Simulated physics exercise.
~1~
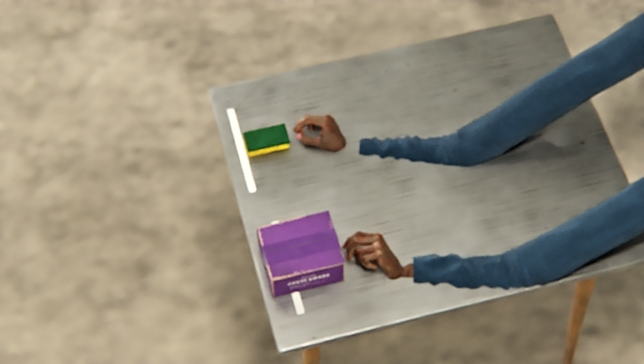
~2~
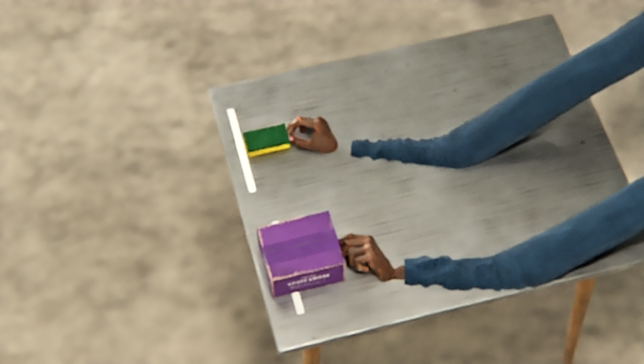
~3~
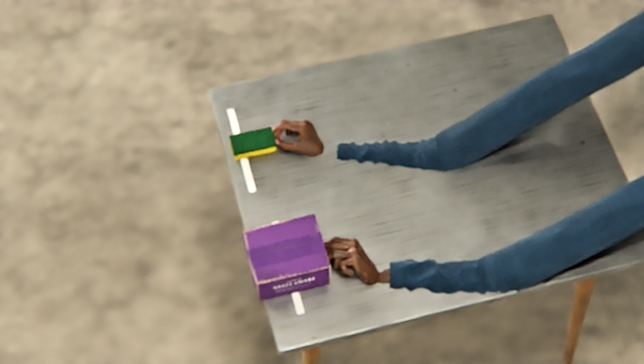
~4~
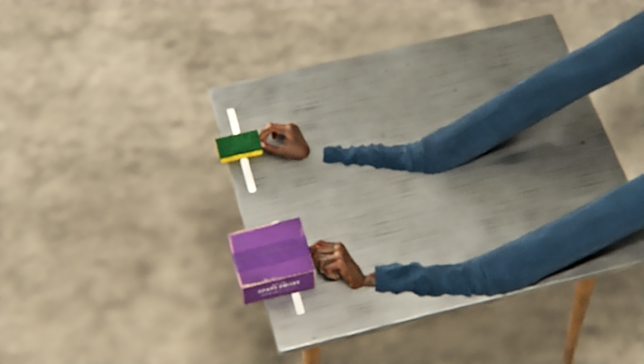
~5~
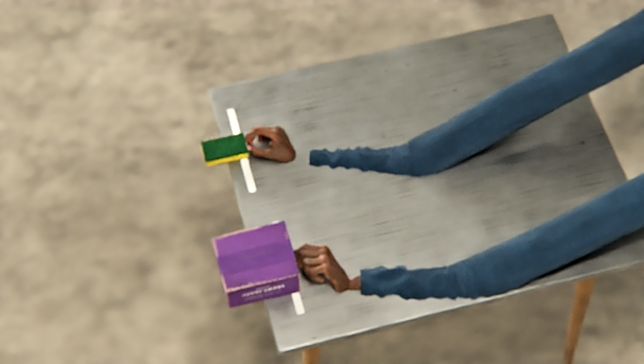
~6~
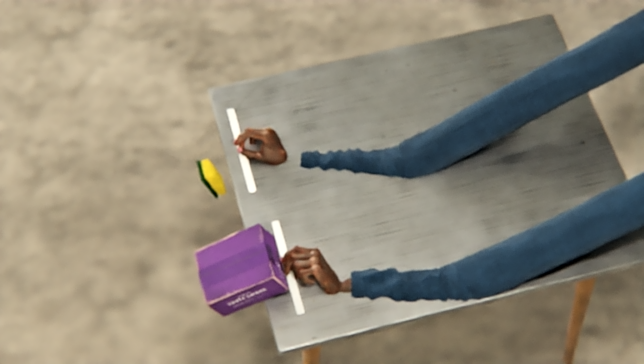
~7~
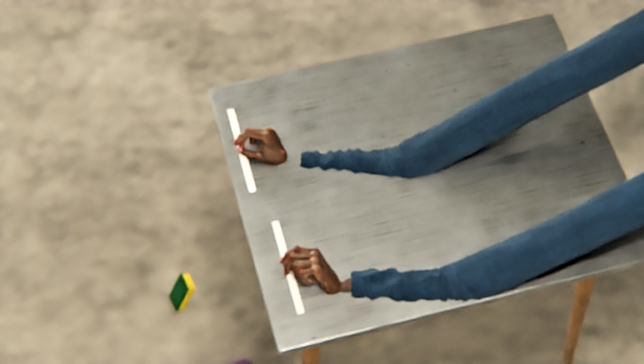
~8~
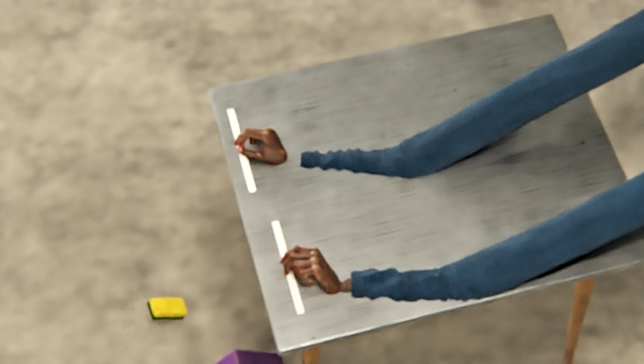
A yellow and green sponge and a purple box slid left as two hands slowly pushed them over white tape strips and past the table's edge, then both tumbled down to the floor while the hands stopped at the tape.
